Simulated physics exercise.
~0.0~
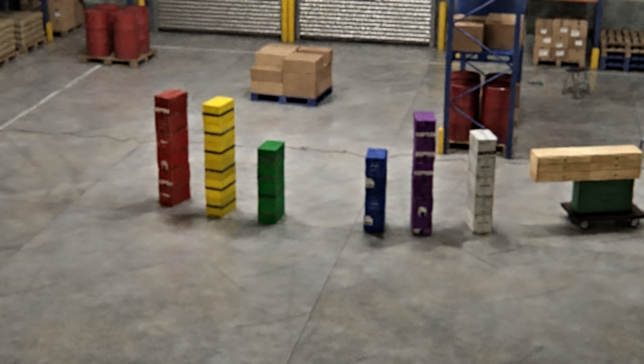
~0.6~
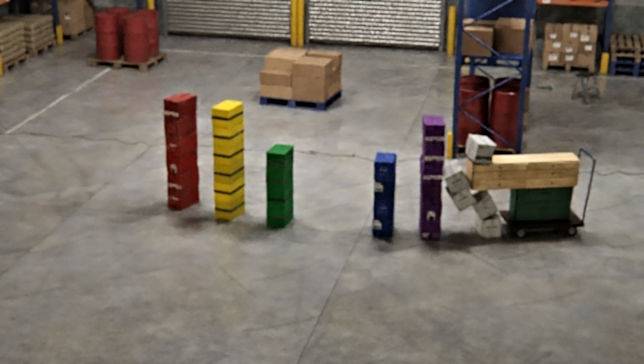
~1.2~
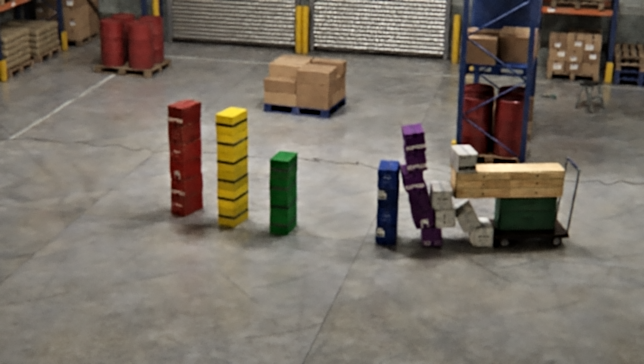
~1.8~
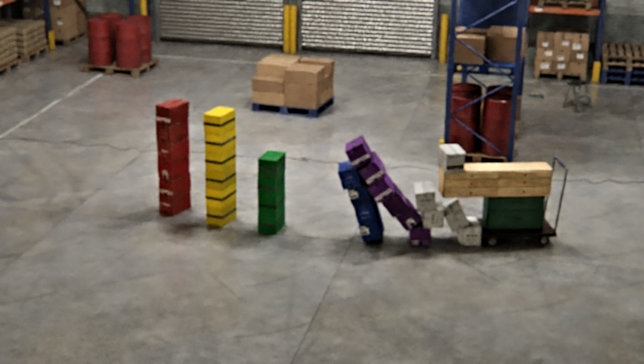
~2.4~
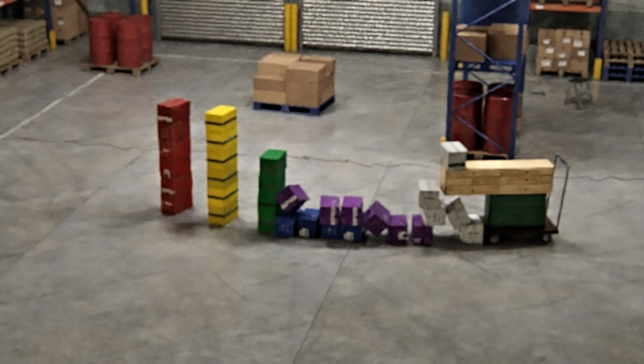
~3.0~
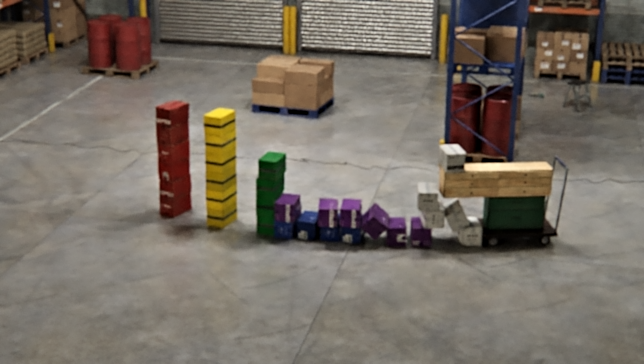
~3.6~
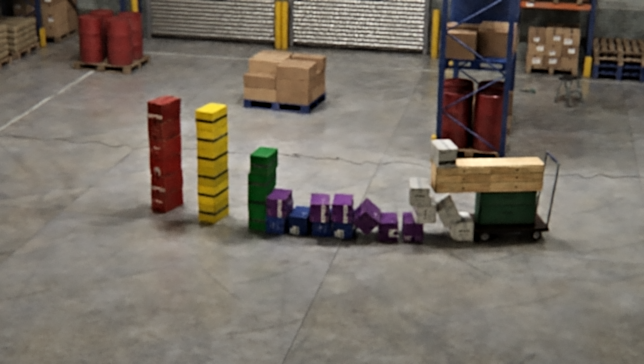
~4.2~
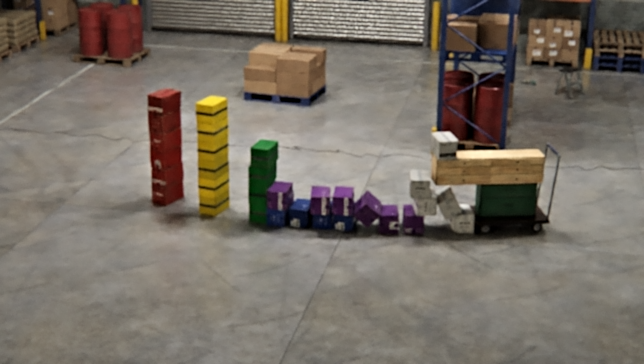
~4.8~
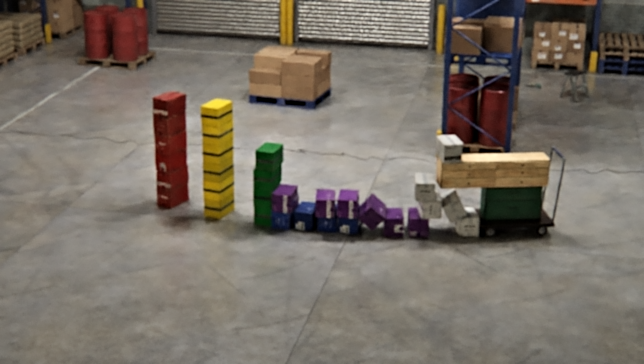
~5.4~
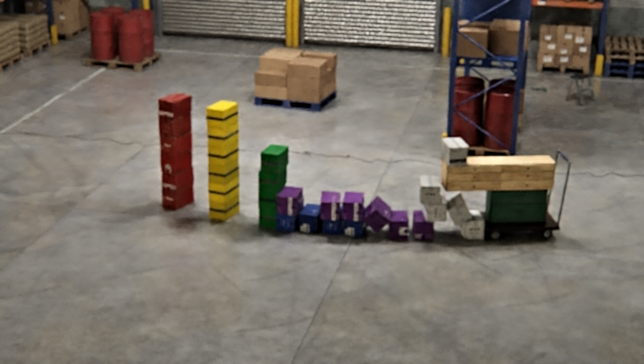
We see a trolley carrying a jutting wooden case roll left into a pale stack of cartons, which crumples and topples the purple and blue stacks leftward; they end strewn on the floor against the green stack, which stays standing with the yellow and red ones.
